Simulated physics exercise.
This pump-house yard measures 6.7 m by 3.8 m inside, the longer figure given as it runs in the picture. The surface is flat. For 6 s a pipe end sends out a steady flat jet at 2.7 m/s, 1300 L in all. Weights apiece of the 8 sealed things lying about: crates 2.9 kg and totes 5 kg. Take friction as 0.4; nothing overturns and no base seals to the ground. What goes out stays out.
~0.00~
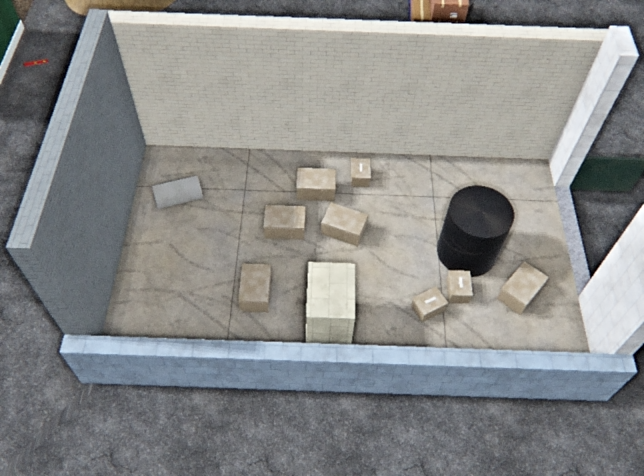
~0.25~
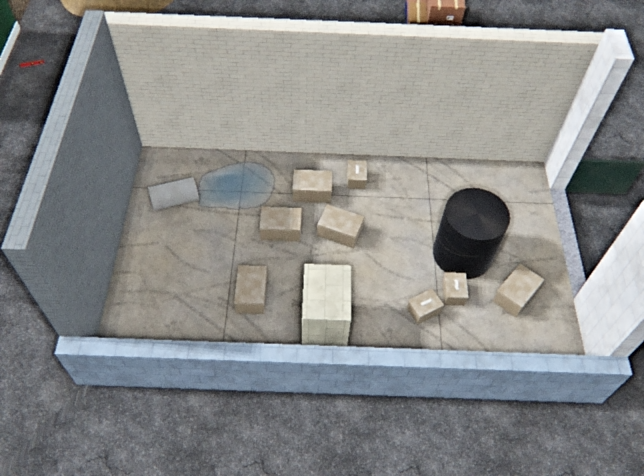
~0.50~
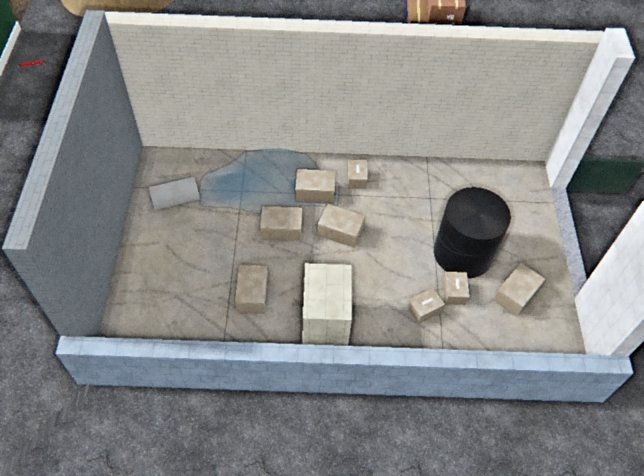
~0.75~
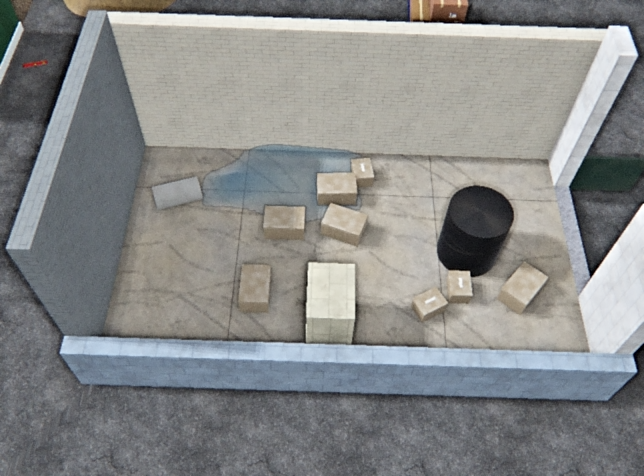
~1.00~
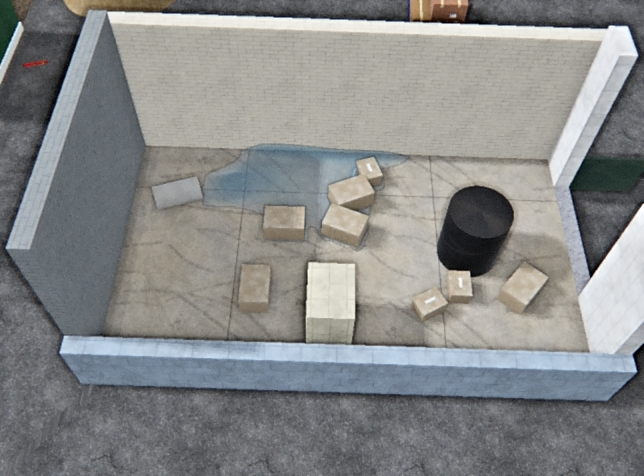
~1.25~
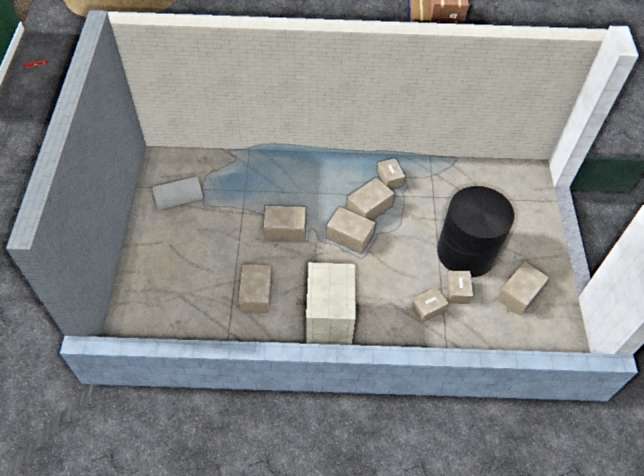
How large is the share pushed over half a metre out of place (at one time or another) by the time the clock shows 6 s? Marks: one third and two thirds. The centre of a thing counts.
That comes to one to two thirds.
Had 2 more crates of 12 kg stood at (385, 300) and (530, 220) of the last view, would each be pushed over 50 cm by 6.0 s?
In that order: Short of it, past it.
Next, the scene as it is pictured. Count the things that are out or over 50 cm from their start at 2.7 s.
3 of them.
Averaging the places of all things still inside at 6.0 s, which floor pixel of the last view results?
Around (386, 283).
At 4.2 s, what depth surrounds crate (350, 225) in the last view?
Roughly 1 cm.
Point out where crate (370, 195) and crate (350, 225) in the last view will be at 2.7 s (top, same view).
Near (445, 206) and (375, 252).
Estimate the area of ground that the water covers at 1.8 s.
Some 7.5 m2.
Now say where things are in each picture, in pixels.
In the first frame, a crate at (316, 178) rests on the ground; a tote at (361, 168) rests on the ground; 0.0 m2 under water; 0 of 8 have shifted.
In the second frame, a crate at (313, 180) rests on the ground; a tote at (357, 170), on the bottom; water covers 0.8 m2; 0 of 8 have shifted.
In the third frame, a crate at (316, 180), on the bottom, 4 cm from its start; a tote at (358, 170), on the bottom; 1.8 m2 under water; 0 of 8 have shifted.
In the fourth frame, a crate at (337, 183), on the bottom, 33 cm from its start; a tote at (363, 168), on the bottom, 4 cm from its start; water covers 2.6 m2; 1 of 8 have shifted.
In the fifth frame, a crate at (352, 189), on the bottom, 58 cm from its start; a tote at (370, 168), on the bottom, 14 cm from its start; 3.3 m2 under water; 2 of 8 have shifted.
In the sixth frame, a crate at (371, 195) floats, 89 cm from its start; a tote at (391, 170), on the bottom, 48 cm from its start; water covers 4.4 m2; 3 of 8 have shifted.
After 1.8 s 2 of 8 are over 50 cm from their spots; 1 afloat.
After 2.7 s 3 of 8 are over 50 cm from their spots; 1 afloat.
After 4.2 s 3 of 8 are over 50 cm from their spots; 1 afloat.
After 6.0 s 3 of 8 are over 50 cm from their spots, and 3 have been at some point; 1 afloat.
